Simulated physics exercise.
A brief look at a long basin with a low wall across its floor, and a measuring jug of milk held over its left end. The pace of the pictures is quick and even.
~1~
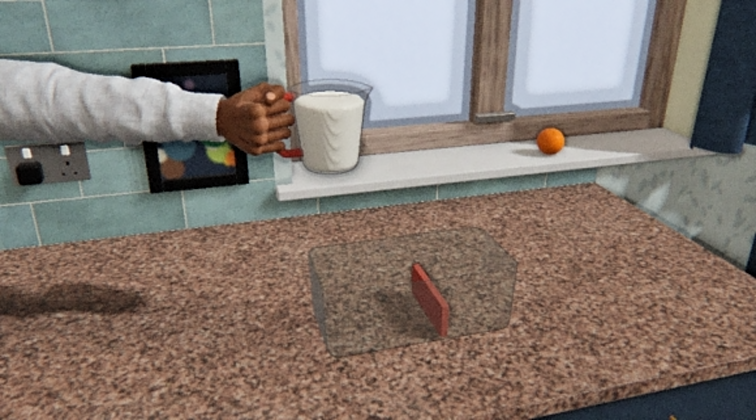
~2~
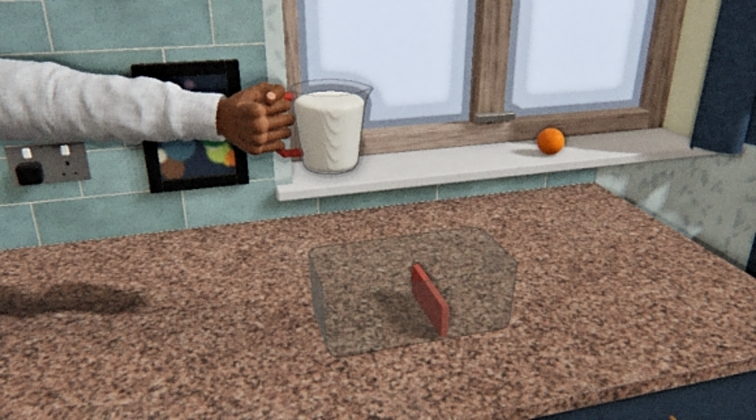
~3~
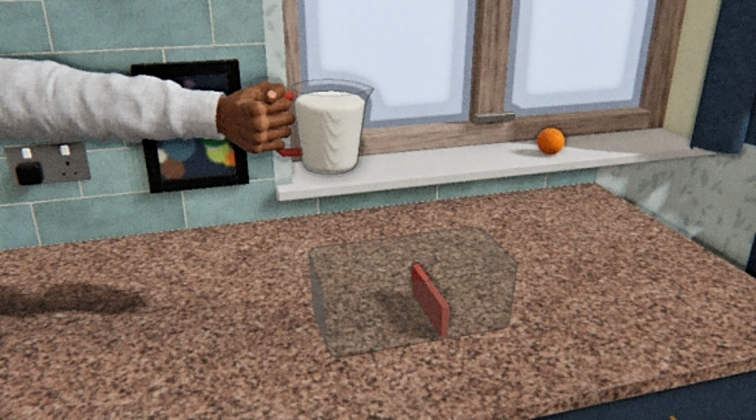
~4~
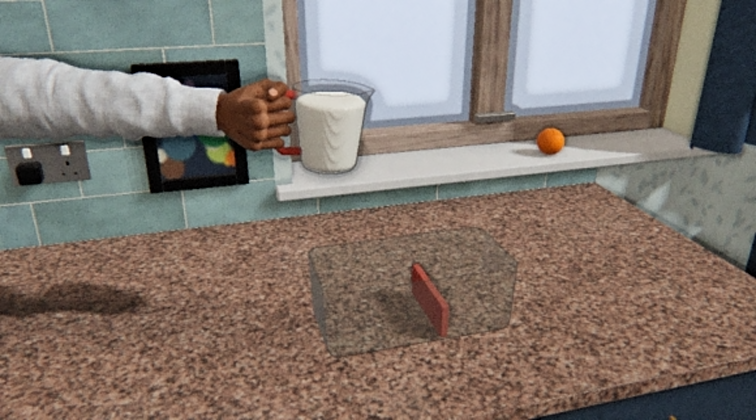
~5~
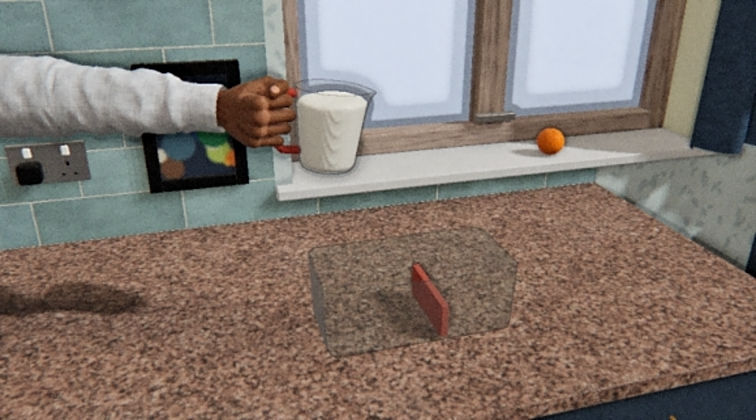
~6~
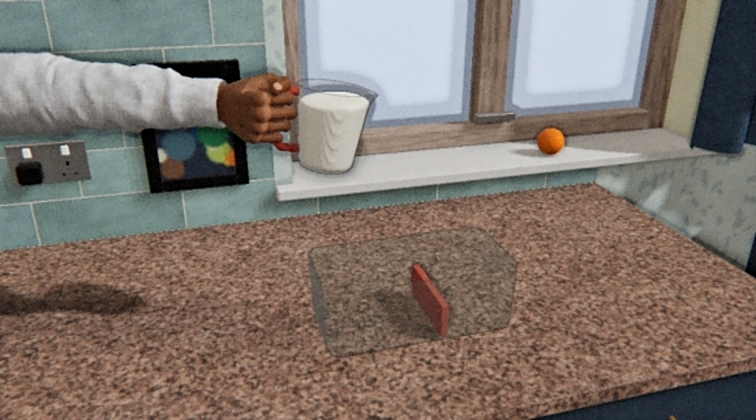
A hand at the end of a pale grey sleeve holds a clear measuring jug of milk by its red handle, above a speckled brown counter in a kitchen seen from slightly above. Below sits a long transparent basin with a low red wall across its floor, and an orange rests on the white windowsill. The jug starts upright and slowly tilts slightly rightward, while the camera stays still.
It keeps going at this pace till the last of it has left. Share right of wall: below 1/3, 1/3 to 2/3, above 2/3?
1/3 to 2/3.
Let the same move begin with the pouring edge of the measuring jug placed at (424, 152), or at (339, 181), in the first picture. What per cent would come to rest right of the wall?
Estimate: 95 per cent, then 0 per cent.
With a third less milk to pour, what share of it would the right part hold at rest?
Some 25 parts in a hundred, give or take.
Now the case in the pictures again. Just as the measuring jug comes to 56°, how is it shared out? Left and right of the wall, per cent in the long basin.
I'd put the left part near 0 per cent and the right part near 0.
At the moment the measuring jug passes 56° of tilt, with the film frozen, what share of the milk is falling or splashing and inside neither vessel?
That comes to near 15 percent.
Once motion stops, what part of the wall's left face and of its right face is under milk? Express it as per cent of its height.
On the left it sits near 10, while on the right it sits near 30.
A moment on, the measuring jug is tipped part way and 83 per cent is still to pour, 1 is left of the wall and 0 right of it.
Next, the measuring jug is tipped on its side and 36 per cent is still to pour, 6 is left of the wall and 30 right of it.
Then the measuring jug is tipped on its side and 4 per cent is still to pour, 29 is left of the wall and 57 right of it.
Later the measuring jug is tipped on its side and 0 per cent is still to pour, 40 is left of the wall and 57 right of it.
At rest 41 per cent lies left of the wall, 57 right of it and 2 outside.
